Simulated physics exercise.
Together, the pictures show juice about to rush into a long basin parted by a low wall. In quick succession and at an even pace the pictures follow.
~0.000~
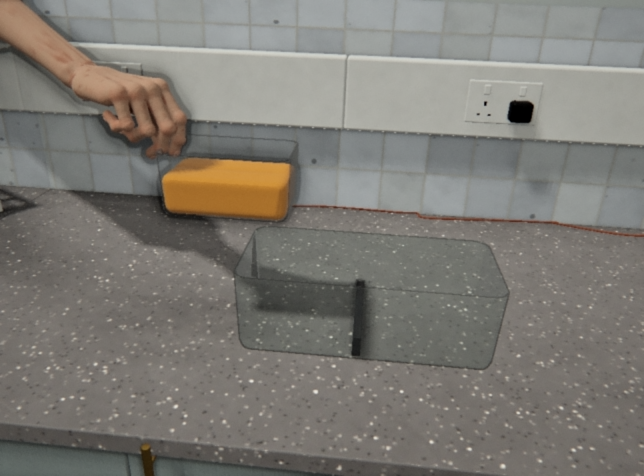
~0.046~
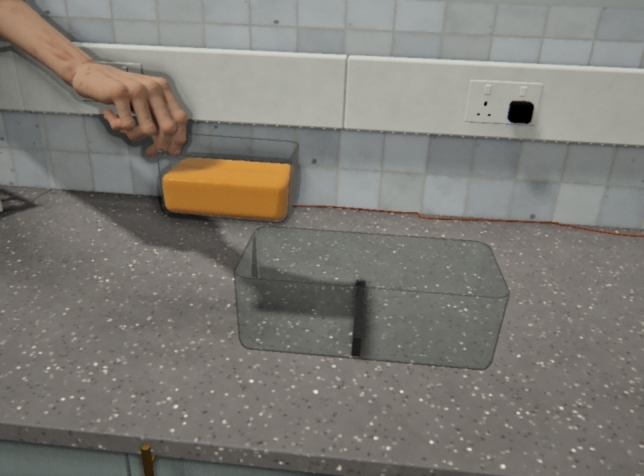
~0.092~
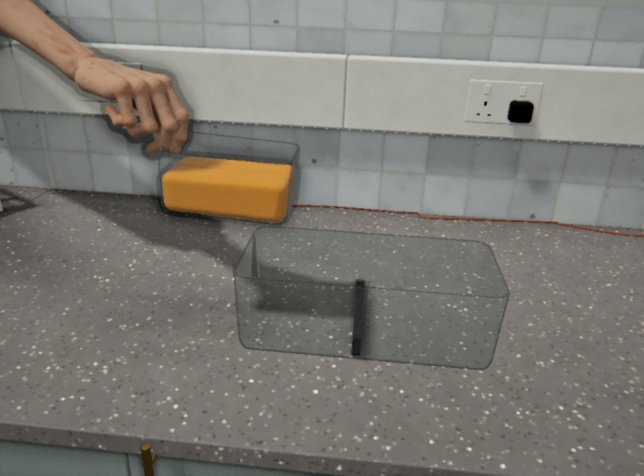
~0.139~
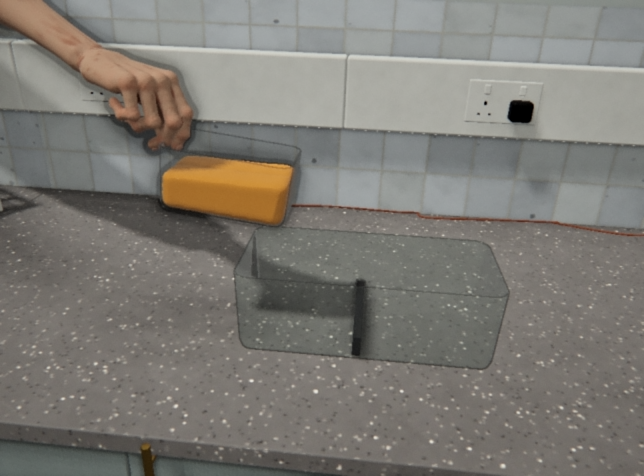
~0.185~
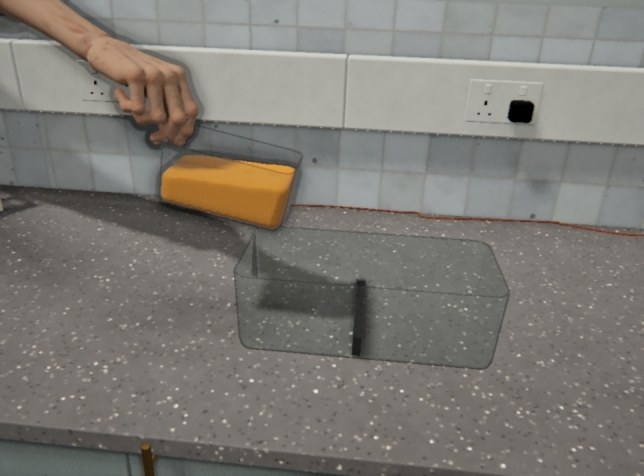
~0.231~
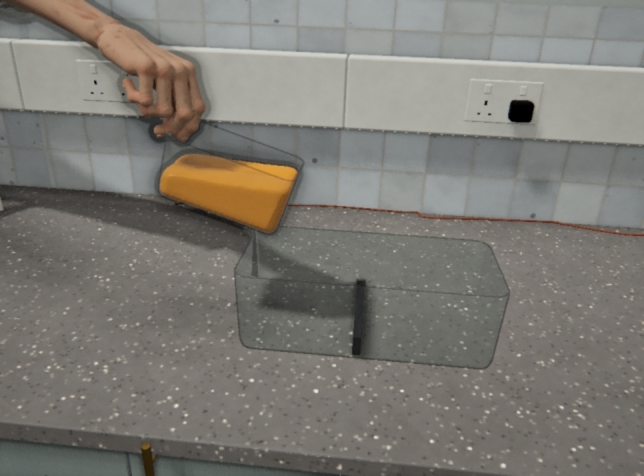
A hand tilts a clear container of orange juice rightward above a long divided basin.
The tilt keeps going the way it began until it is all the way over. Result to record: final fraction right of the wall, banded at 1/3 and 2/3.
Fraction right of wall: Under 1/3.
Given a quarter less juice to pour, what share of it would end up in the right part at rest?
That share would be some 10 parts in a hundred.
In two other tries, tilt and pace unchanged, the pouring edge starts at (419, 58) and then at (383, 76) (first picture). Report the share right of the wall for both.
Roughly 80 % and 85 %.
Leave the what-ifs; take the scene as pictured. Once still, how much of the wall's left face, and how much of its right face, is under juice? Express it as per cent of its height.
The left side sits at 80 per cent and the right side at 20.
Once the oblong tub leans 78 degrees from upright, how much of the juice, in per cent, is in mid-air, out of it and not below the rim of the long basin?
35 %.
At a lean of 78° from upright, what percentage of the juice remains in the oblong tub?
It still holds around 45 per cent there.
A moment on, the oblong tub is tipped on its side and 44 per cent is still to pour, 22 is left of the wall and 0 right of it.
Next, the oblong tub is tipped right over and 11 per cent is still to pour, 76 is left of the wall and 8 right of it.
Then the oblong tub is tipped right over and 1 per cent is still to pour, 82 is left of the wall and 15 right of it.
Later the oblong tub is tipped right over and 0 per cent is still to pour, 80 is left of the wall and 19 right of it.
In the end 80 per cent lies left of the wall, 19 right of it and 1 outside.
